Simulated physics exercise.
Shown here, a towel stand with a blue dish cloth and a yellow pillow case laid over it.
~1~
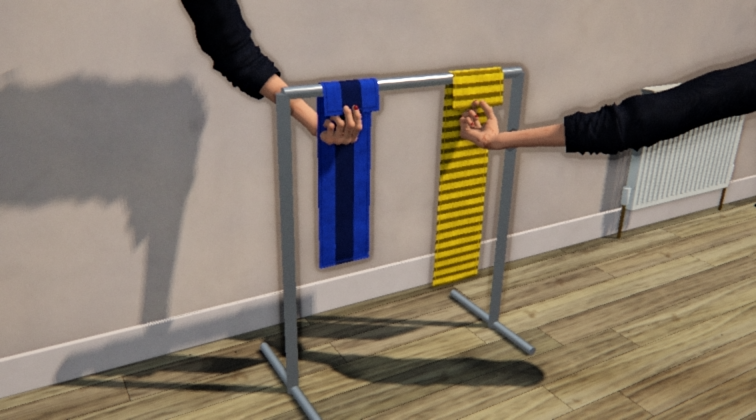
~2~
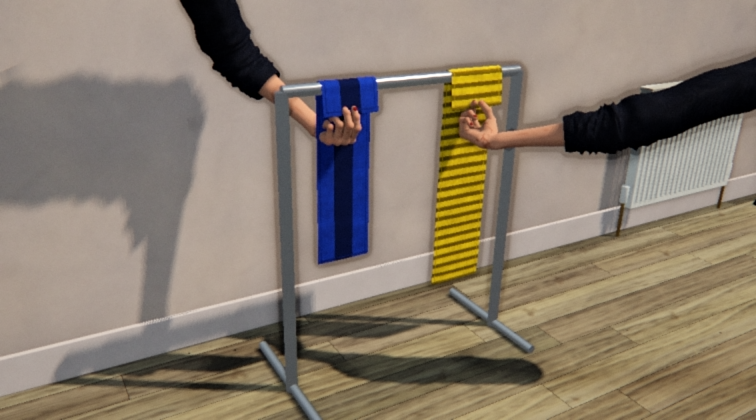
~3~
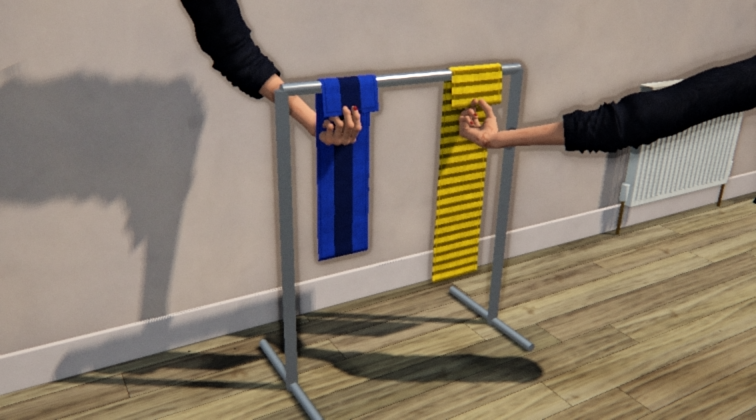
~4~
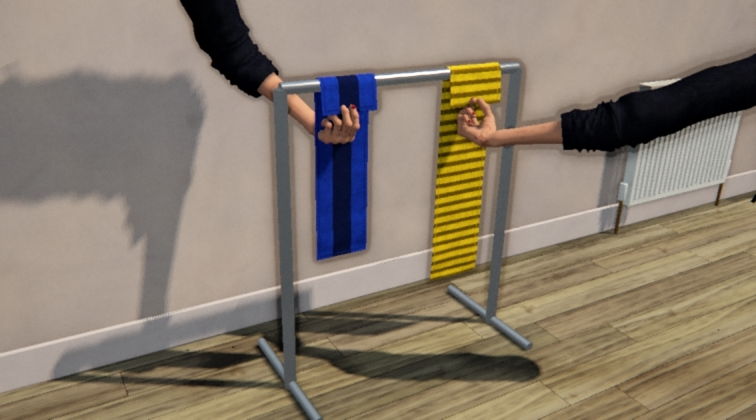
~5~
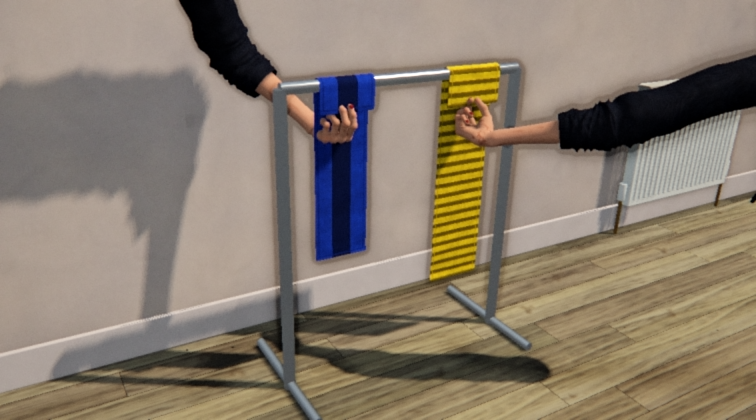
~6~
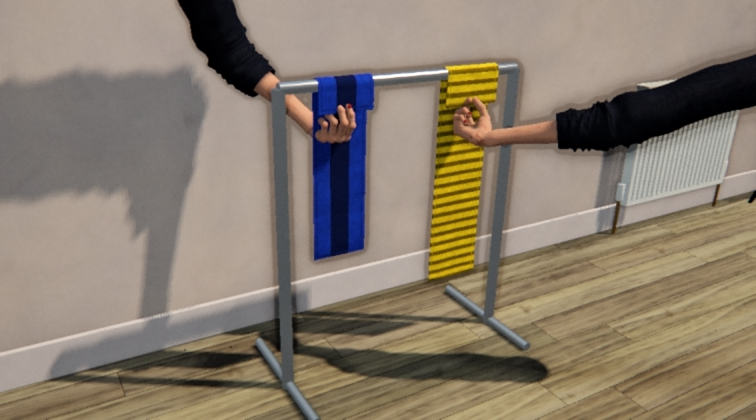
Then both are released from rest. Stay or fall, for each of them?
In the end the blue dish cloth is pulled off by its long side and the yellow pillow case slides off.
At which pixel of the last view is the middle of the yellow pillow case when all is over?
At about (444, 327).
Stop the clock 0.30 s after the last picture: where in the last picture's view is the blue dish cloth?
Close to (340, 186).
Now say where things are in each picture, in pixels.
Dish cloth front hem (366, 107), back hem (357, 256); pillow case front hem (466, 105), back hem (445, 281), in the first picture.
Dish cloth front hem (365, 108); pillow case front hem (465, 105), in the second picture.
Dish cloth front hem (365, 108); pillow case front hem (465, 103), in the third picture.
Dish cloth front hem (364, 106); pillow case front hem (463, 102), in the fourth picture.
Dish cloth front hem (362, 106); pillow case front hem (461, 102), in the fifth picture.
Dish cloth front hem (360, 106), back hem (352, 248), front far shorter than the back; pillow case front hem (460, 102), back hem (440, 275), front far shorter than the back, in the sixth picture.
Then, 0.30 s later than the last view, dish cloth slipping towards its long side; pillow case slipping towards its long side.
Then, 0.50 s later than the last view, dish cloth clear of the rail and dropping near (338, 303); pillow case clear of the rail and dropping near (447, 292).
Then, 0.70 s later than the last view, dish cloth in a heap on the floor near (338, 360); pillow case in a heap on the floor near (445, 326).
Finally, dish cloth in a heap on the floor near (338, 362); pillow case in a heap on the floor near (444, 327). The blue dish cloth slides off and the yellow pillow case slips to the floor.
